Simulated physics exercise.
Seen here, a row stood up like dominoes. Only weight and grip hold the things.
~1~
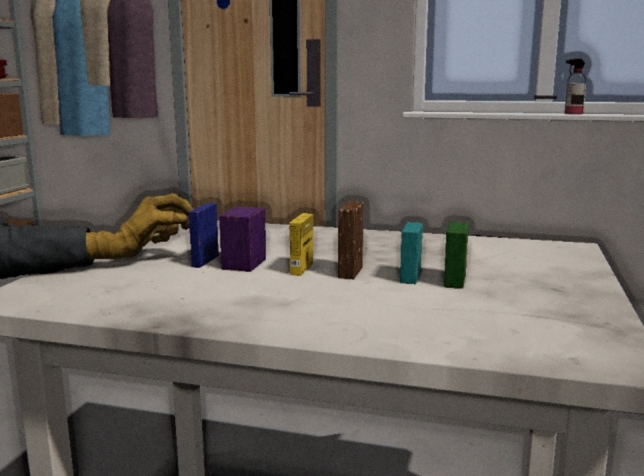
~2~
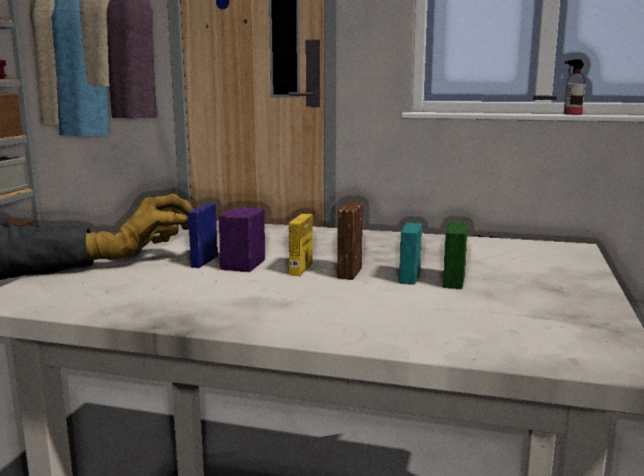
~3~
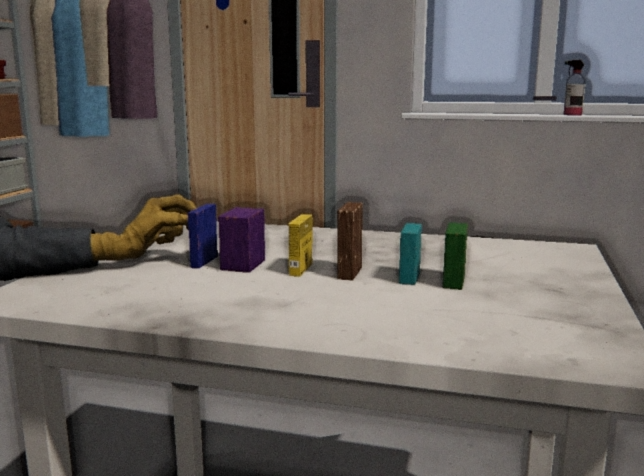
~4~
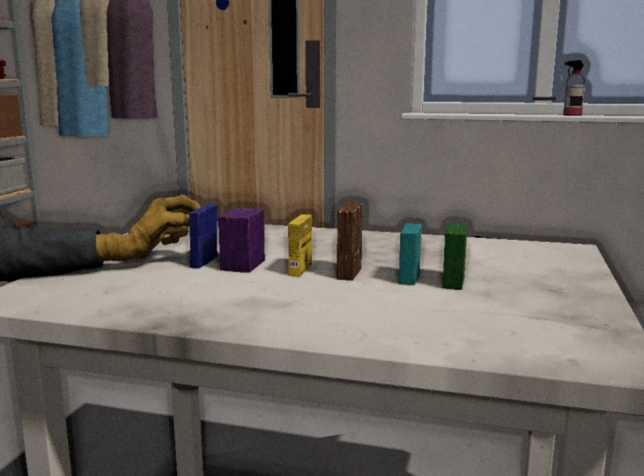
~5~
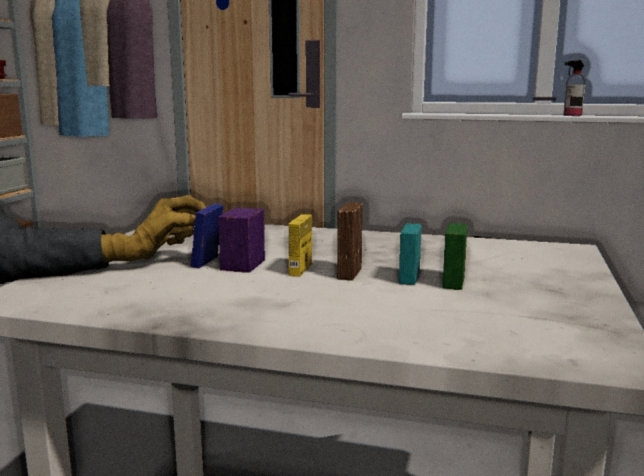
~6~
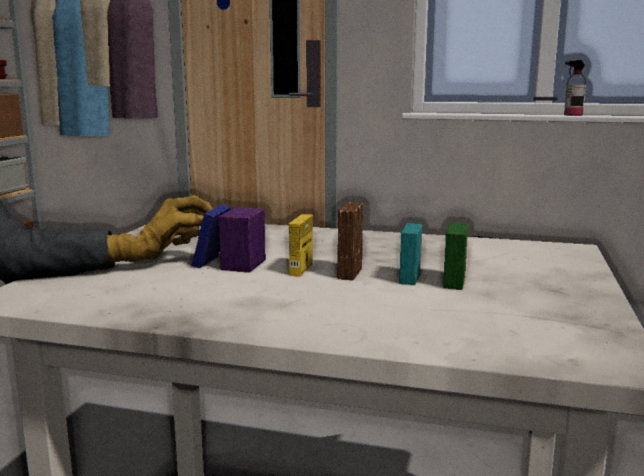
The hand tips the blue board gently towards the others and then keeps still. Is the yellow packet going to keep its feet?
The yellow packet is still upright.
Then, 0.10 s after the last picture, blue board 22° over.
Then, 0.60 s after the last picture, blue board 23° over.
At rest, all 4 in place. Seen from the same camera at the end, yellow packet near (301, 245).
